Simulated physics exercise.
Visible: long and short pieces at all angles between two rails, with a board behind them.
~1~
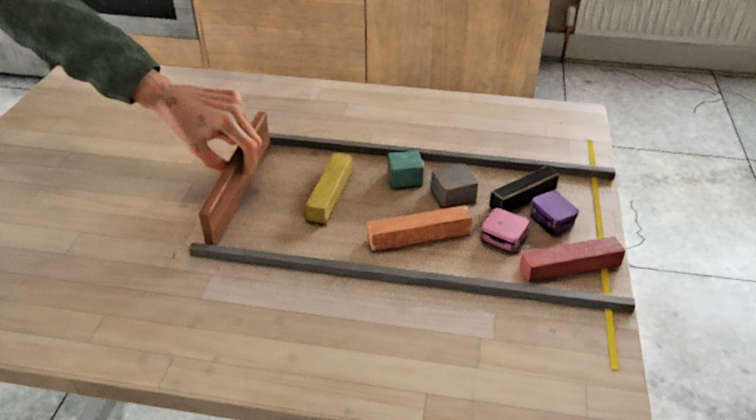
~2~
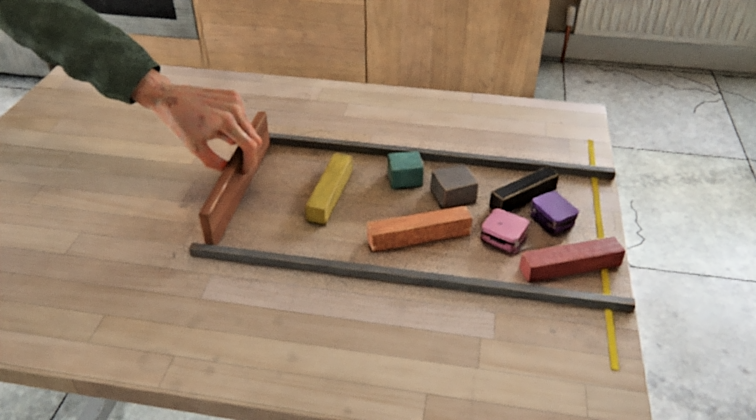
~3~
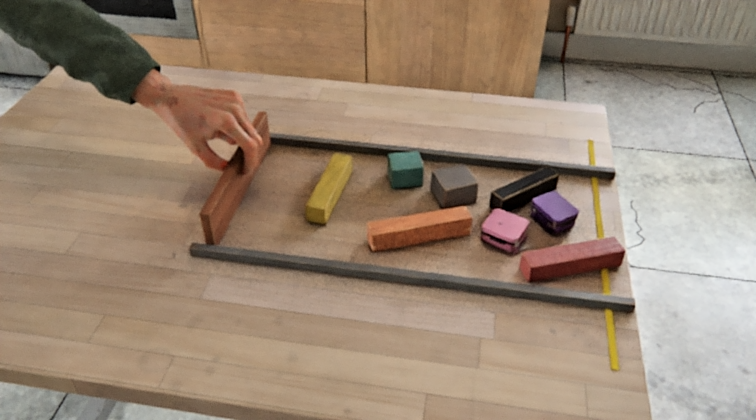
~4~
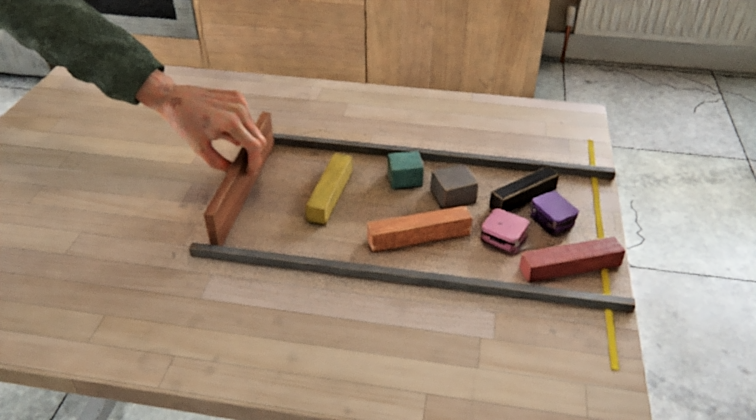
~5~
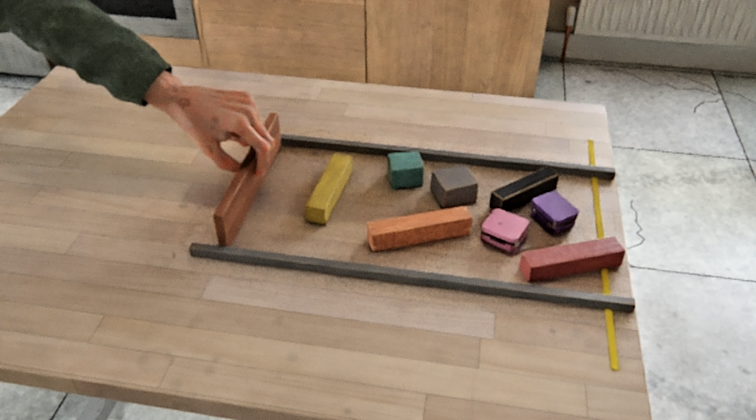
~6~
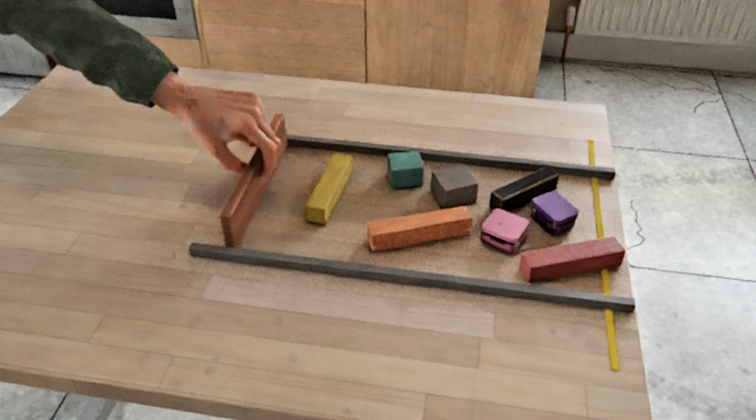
A hand in a dark green sleeve grips a reddish-brown board at the left of a wooden tabletop, seen from above at an angle in a room with pale floor tiles. Between two dark rails lie yellow, orange, black and red bars and turquoise, grey, pink and purple blocks, with yellow tape at the right. The hand slides the board slightly rightward, while the pieces and camera stay still.
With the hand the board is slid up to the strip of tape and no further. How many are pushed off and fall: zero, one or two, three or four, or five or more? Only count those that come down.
Seems five or more of them come crashing down.
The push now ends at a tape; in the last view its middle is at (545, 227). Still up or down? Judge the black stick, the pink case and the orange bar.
Starting with the black stick, it ends up falling, then the pink case keeps its place, then the orange bar keeps its place.
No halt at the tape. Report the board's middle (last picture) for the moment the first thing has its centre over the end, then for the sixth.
Around (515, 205); afterwards around (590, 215).
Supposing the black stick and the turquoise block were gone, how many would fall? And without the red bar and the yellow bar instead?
That makes 5 fallen, then 4 fallen in the other try.
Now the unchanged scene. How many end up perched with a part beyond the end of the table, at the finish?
0.
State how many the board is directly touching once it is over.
At rest, 1 are in contact.
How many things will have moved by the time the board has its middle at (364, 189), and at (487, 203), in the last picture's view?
First position 2; second position 8.
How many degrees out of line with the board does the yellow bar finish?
Roughly 0° out of line.
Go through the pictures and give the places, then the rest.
The first picture shows red bar (572, 258); purple case (554, 214); black stick (525, 190); board (238, 175); tape (600, 233).
The second picture shows purple case (554, 214); board (238, 175).
The third picture shows black stick (525, 190); turquoise block (405, 170).
The fourth picture shows red bar (572, 259); pink case (504, 232).
The fifth picture shows purple case (554, 214); yellow bar (330, 187).
The sixth picture shows red bar (572, 259); purple case (554, 214); black stick (525, 190); board (257, 177); tape (600, 233).
Soon after, none off yet; red bar at rest near (572, 259); purple case at rest near (554, 214); black stick at rest near (527, 191).
In the end, the number that fall off is five or more; gone, turquoise block, orange bar, grey block, pink case, black stick, purple case and red bar.
